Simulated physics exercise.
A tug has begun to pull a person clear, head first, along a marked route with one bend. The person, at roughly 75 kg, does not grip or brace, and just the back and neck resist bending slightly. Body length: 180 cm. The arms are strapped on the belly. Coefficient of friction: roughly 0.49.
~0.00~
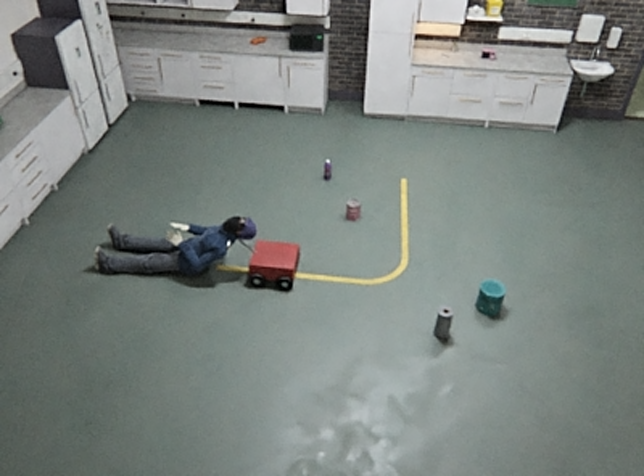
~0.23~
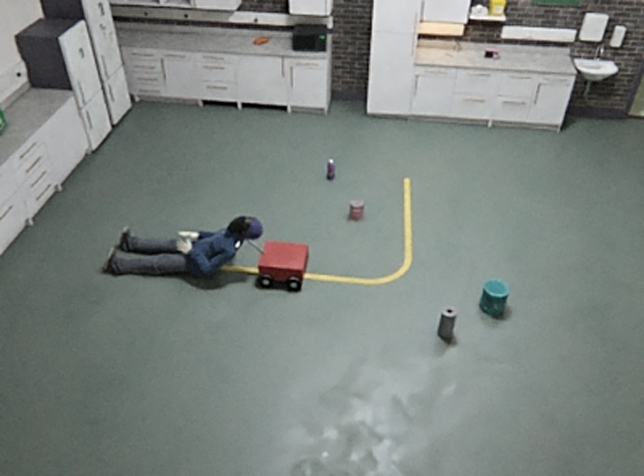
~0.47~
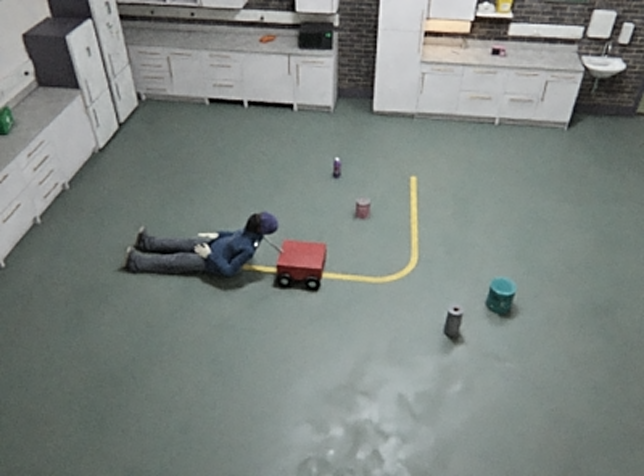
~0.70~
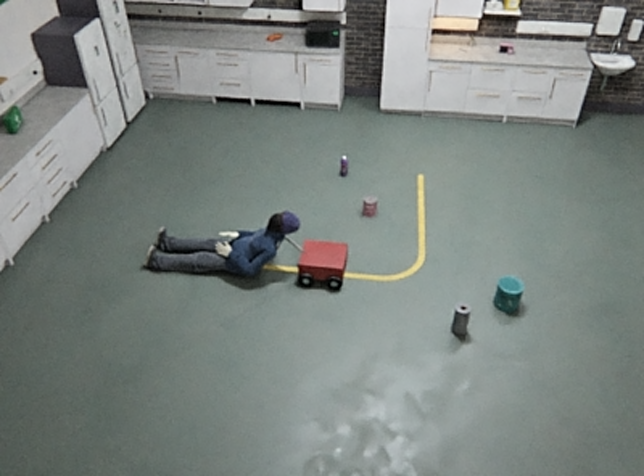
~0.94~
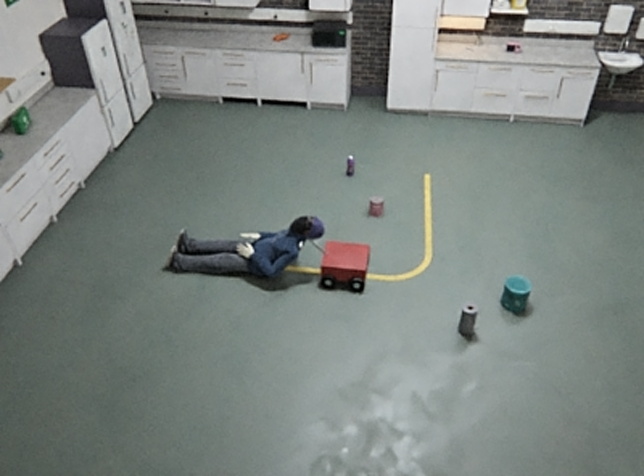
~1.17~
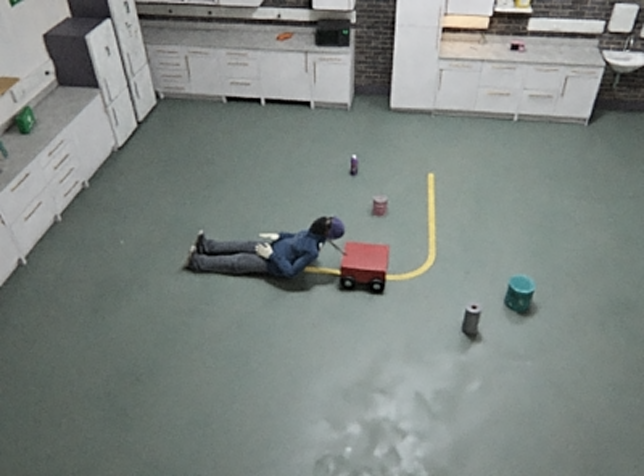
A person lying on the floor is pulled headfirst rightward along yellow tape by a red cart.
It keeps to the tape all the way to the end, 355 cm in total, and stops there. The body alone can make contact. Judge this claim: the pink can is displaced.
The claim is false.
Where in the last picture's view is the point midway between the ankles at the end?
Estimate: About (407, 230).
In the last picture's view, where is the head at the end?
It ends up around (438, 127), more or less.
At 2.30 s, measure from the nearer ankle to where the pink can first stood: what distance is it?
They are some 140 centimetres apart.
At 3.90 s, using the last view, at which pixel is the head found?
I'd put it somewhere around (435, 173).
After 2.30 s the pink can is where it stood, near (380, 205) in the last picture's view; the nearer ankle is 139 cm from that spot.
After 3.10 s the pink can is where it stood, near (380, 205) in the last picture's view; the nearer ankle is 115 cm from that spot.
After 3.90 s the pink can is where it stood, near (380, 205) in the last picture's view; the nearer ankle is 97 cm from that spot.
After 4.70 s the pink can is where it stood, near (380, 205) in the last picture's view; the nearer ankle is 68 cm from that spot.
By 5.6 s, pink can stays put; grey post stays put; teal bucket stays put; purple bottle stays put.
